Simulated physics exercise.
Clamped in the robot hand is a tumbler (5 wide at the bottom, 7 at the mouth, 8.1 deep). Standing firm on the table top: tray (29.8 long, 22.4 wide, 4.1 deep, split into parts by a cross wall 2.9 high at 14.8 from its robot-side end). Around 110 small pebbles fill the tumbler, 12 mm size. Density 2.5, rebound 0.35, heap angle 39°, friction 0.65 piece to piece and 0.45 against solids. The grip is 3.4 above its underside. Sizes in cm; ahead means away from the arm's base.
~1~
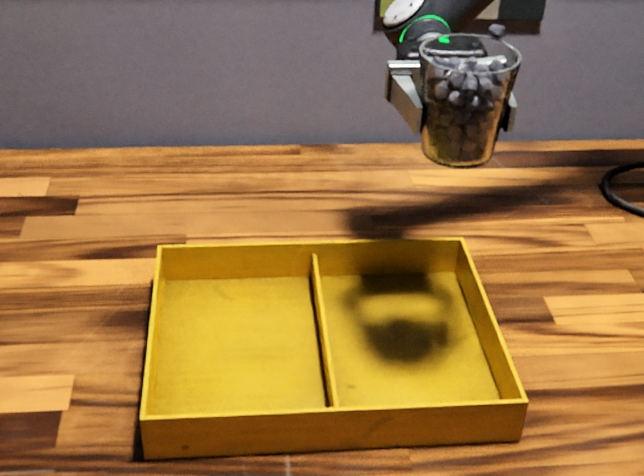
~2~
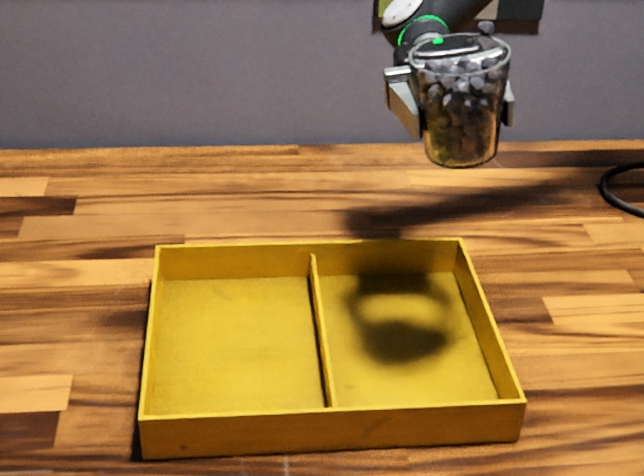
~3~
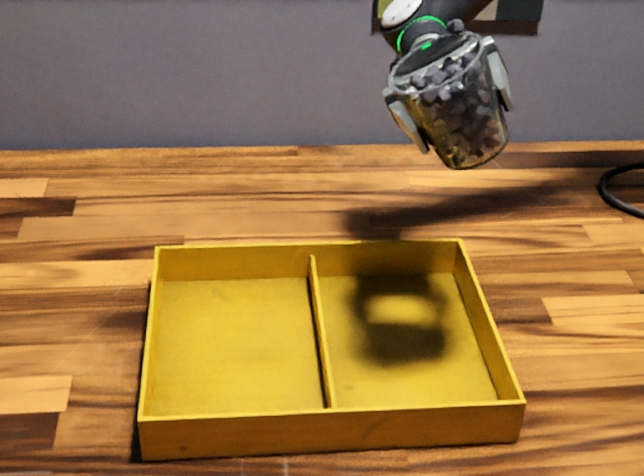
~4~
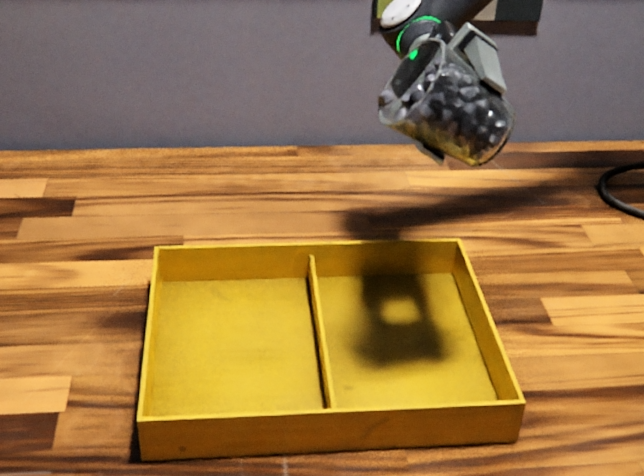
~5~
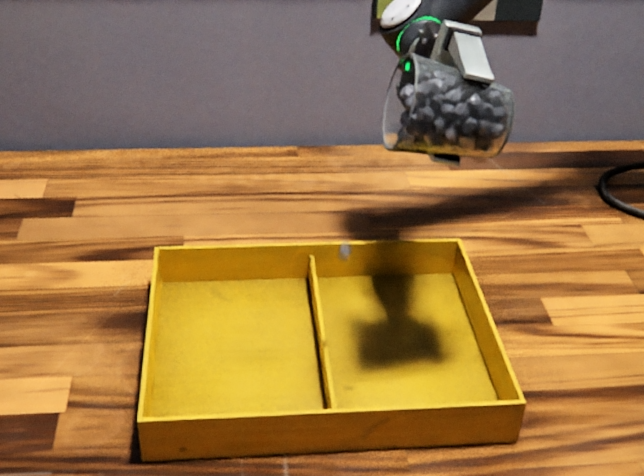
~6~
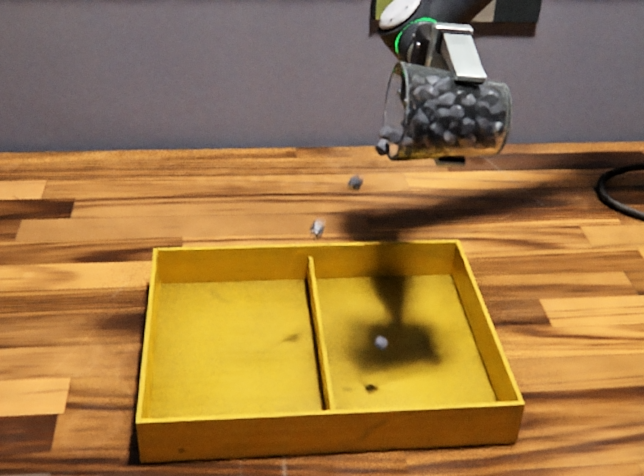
We see a robot gripper holding a clear tumbler full of small grey pebbles above a divided yellow tray on a wooden table, tilting it leftward until it lies nearly sideways and a few pebbles drop from its mouth.
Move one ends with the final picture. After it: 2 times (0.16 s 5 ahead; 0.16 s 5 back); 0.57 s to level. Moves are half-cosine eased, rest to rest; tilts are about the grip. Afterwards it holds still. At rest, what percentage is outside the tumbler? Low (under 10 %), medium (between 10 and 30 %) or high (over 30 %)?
A high share, over 30 %, ends outside the tumbler.
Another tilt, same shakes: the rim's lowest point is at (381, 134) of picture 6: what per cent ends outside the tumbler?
Some 35 per cent.
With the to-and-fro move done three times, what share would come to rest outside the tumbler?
In that case some 90 per cent.
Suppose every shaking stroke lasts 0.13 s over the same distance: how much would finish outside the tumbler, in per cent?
In that case some 90 per cent.
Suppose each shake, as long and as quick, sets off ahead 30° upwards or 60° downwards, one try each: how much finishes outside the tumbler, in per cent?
About 95 and 20 per cent.
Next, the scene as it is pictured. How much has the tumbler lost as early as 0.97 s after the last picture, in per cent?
Near 80 per cent so far.
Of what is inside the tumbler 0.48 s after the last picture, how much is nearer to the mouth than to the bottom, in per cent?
About 55 per cent.
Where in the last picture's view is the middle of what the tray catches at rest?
At about (267, 357).
Then, 0.48 s later, tilted 85° forward, highest piece 24 above the table; 50 in the tumbler, 40 in the far-side part, 16 in the robot-side part, 2 in flight or on a rim.
Then, 0.97 s later, tilted 33° forward, highest piece 27 above the table; 60 in the far-side part, 24 in the tumbler, 24 in the robot-side part.
Then, 1.41 s later, level, highest piece 25 above the table; 60 in the far-side part, 24 in the tumbler, 24 in the robot-side part.
Then, 2.46 s later, level, highest piece 25 above the table; 60 in the far-side part, 24 in the tumbler, 24 in the robot-side part.
At rest, 60 in the far-side part, 24 in the tumbler, 24 in the robot-side part. That is 78 % outside the tumbler.
